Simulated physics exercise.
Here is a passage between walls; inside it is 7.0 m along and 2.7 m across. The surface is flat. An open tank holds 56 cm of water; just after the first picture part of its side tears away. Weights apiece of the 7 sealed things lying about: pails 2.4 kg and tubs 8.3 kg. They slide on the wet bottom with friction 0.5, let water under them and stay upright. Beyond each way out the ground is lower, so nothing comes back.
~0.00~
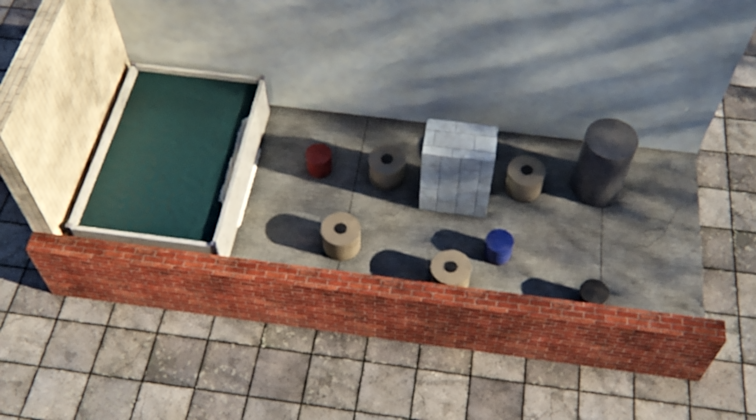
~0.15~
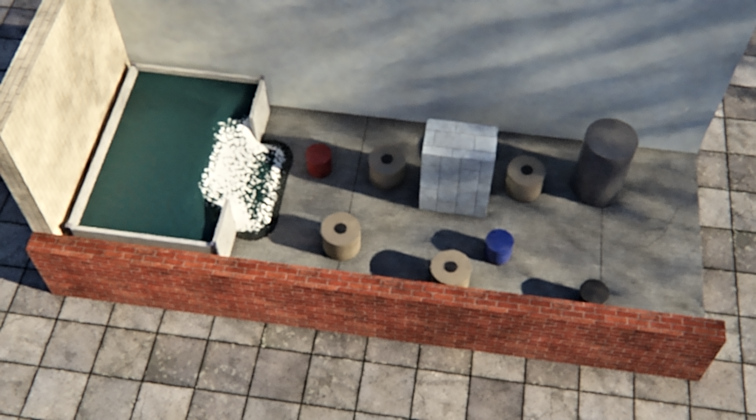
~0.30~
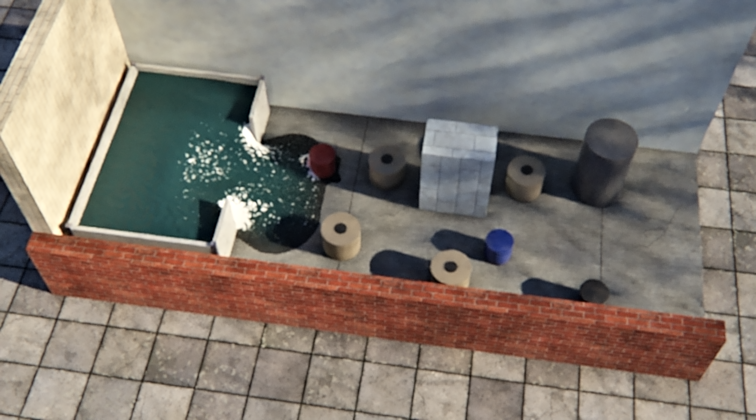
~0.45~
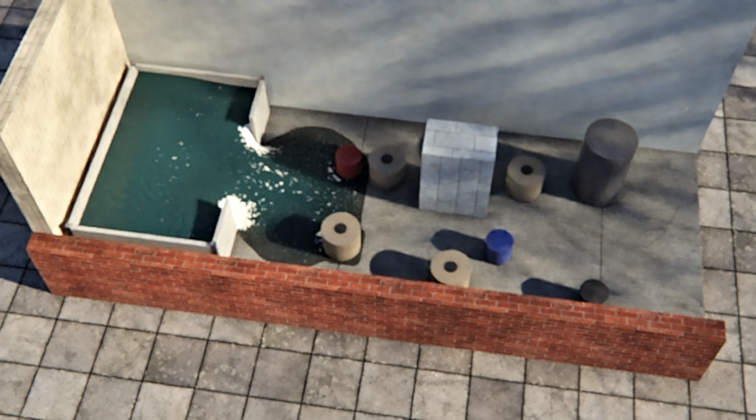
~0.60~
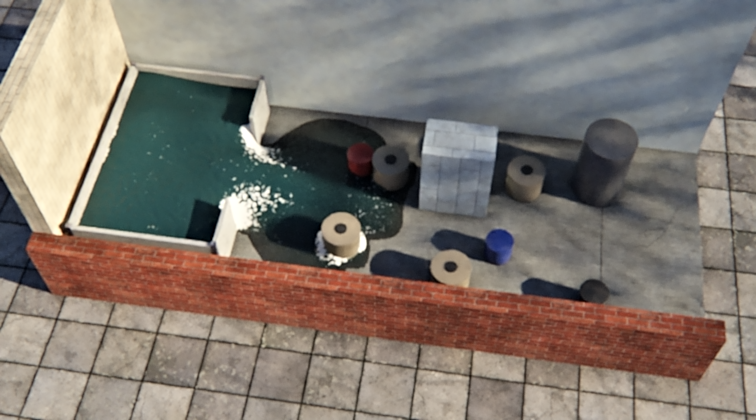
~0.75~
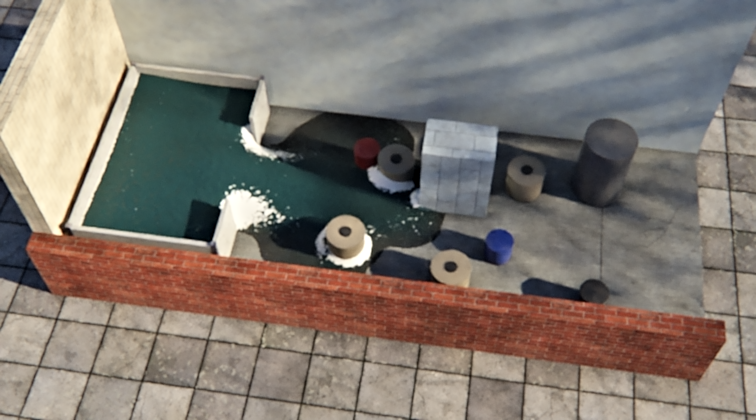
The video shows a walled passage where part of a tank's side opens and water pours out to the right, spreading around tan cylinders and pushing a red pail a short way right, while the blue pail stays in place.
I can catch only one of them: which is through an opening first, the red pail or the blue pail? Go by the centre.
The blue one.
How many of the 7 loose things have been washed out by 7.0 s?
6 of them.
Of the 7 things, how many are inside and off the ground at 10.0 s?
At that moment 0.
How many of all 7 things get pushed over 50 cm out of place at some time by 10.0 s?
7 of them.
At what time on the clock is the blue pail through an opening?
At about 2.5 s.
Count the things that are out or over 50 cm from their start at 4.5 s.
By then 7.
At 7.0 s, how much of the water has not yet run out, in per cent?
About 62 per cent.
After 2.0 s the red pail is near (466, 113), 1.9 m from its start, afloat; the blue pail is near (619, 293), 1.4 m from its start, afloat; 0 of 7 are out; 5 afloat.
After 4.5 s the red pail is near (579, 238), 3.2 m from its start, afloat; the blue pail has gone out (at 2.6 s); 4 of 7 are out; 3 afloat.
After 7.0 s the red pail has gone out (at 6.2 s); the blue pail has gone out (at 2.6 s); 6 of 7 are out; 0 afloat.
After 10.0 s the red pail has gone out (at 6.2 s); the blue pail has gone out (at 2.6 s); 6 of 7 are out; 0 afloat.
